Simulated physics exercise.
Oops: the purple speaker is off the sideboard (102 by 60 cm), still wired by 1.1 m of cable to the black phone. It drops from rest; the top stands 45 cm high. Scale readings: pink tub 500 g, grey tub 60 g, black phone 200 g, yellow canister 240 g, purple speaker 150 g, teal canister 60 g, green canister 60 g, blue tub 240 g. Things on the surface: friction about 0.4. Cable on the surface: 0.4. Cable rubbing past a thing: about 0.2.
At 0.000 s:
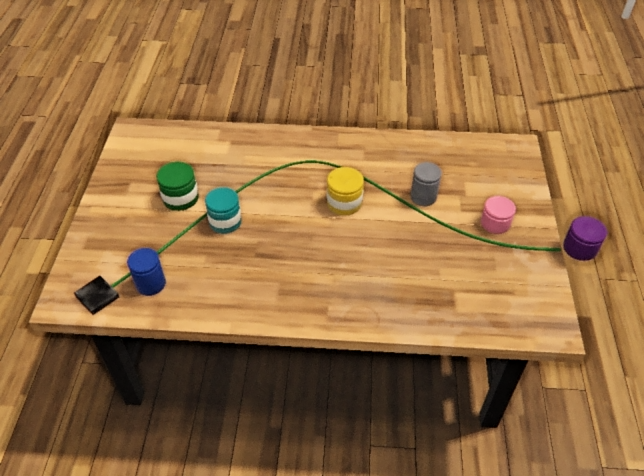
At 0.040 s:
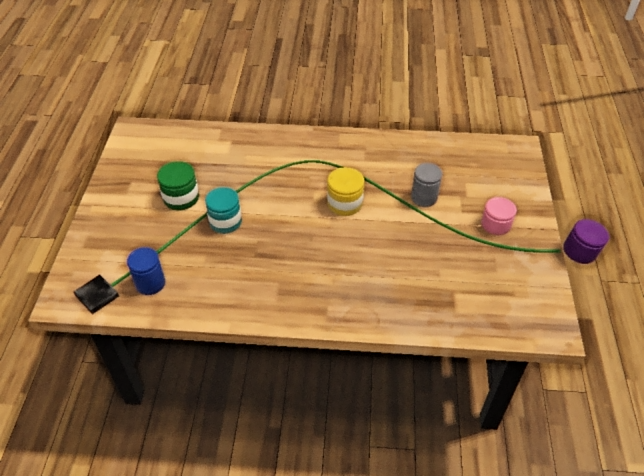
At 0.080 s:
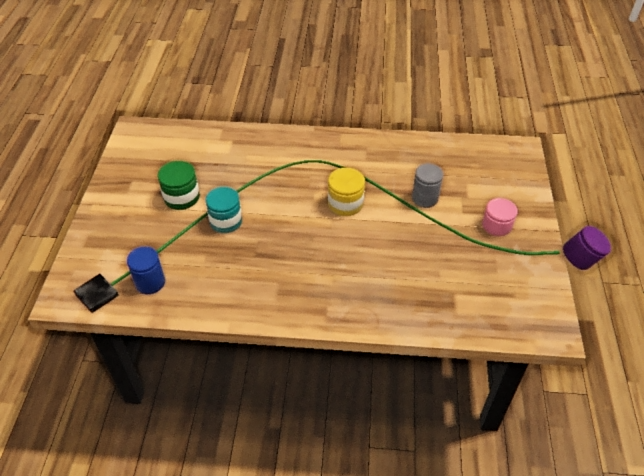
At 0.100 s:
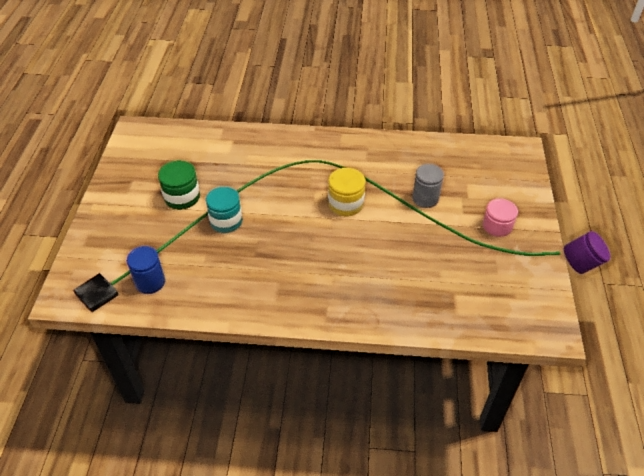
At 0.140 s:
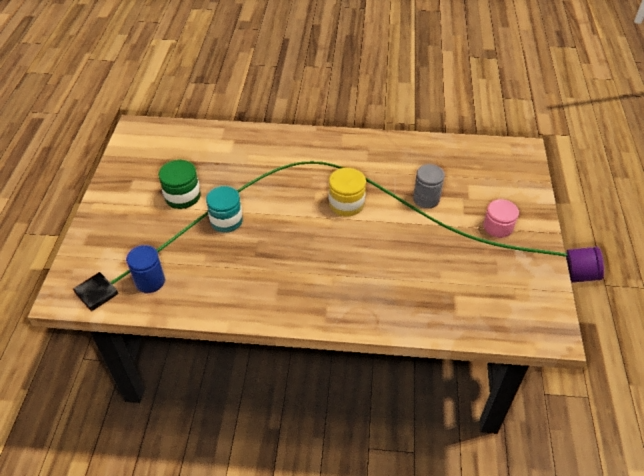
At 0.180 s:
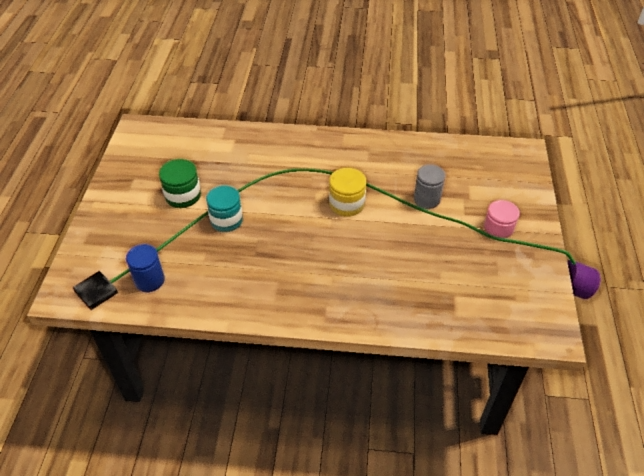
To begin with, a green cable snakes across a wooden table among several colourful round containers, from a black device at left to a purple cylinder at the right edge. The cylinder tilts over and drops beside the edge, then the cable draws straighter while the containers stay put.
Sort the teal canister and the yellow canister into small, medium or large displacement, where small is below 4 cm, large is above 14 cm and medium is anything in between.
Teal canister: Medium; yellow canister: Small.
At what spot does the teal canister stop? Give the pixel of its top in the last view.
At about (239, 226).
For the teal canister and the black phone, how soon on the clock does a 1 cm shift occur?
On the clock, teal canister 0.26 s and black phone 0.30 s.
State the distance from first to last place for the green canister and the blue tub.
Green canister roughly 0 cm, blue tub roughly 0 cm.
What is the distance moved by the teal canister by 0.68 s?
Teal canister: Roughly 8 cm.
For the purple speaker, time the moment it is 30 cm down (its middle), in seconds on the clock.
That is: Not at all.
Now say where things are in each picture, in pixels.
The first frame shows shows, teal canister (221, 198); yellow canister (345, 179); cable runs through (504, 245) (407, 204) (323, 163).
The second frame shows shows, purple speaker (590, 232); cable runs through (504, 247) (324, 162).
The third frame shows shows, purple speaker (591, 238); cable runs through (503, 249) (325, 162).
The fourth frame shows shows, purple speaker (587, 253); cable runs through (504, 250) (326, 162).
The fifth frame shows shows, purple speaker (585, 265); cable runs through (509, 247) (327, 164).
The sixth frame shows shows, teal canister (223, 196); yellow canister (348, 180); cable runs through (527, 244).
By 0.4 s, the cable's tail end at (117, 277); teal canister 9 cm off its start, purple speaker over the edge, black phone 1 cm off its start.
By 0.7 s, the cable's tail end at (117, 277); teal canister 9 cm off its start, purple speaker over the edge, black phone 1 cm off its start.
By 0.9 s, the cable's tail end at (117, 277); teal canister 9 cm off its start at (239, 226), purple speaker over the edge, black phone 1 cm off its start at (101, 283).
By 1.2 s, the cable's tail end at (117, 277); teal canister 9 cm off its start, purple speaker over the edge, black phone 1 cm off its start.
By 2.4 s, the cable's tail end at (117, 277); teal canister 9 cm off its start at (239, 226), yellow canister 1 cm off its start at (348, 182), purple speaker over the edge, black phone 1 cm off its start at (101, 283).
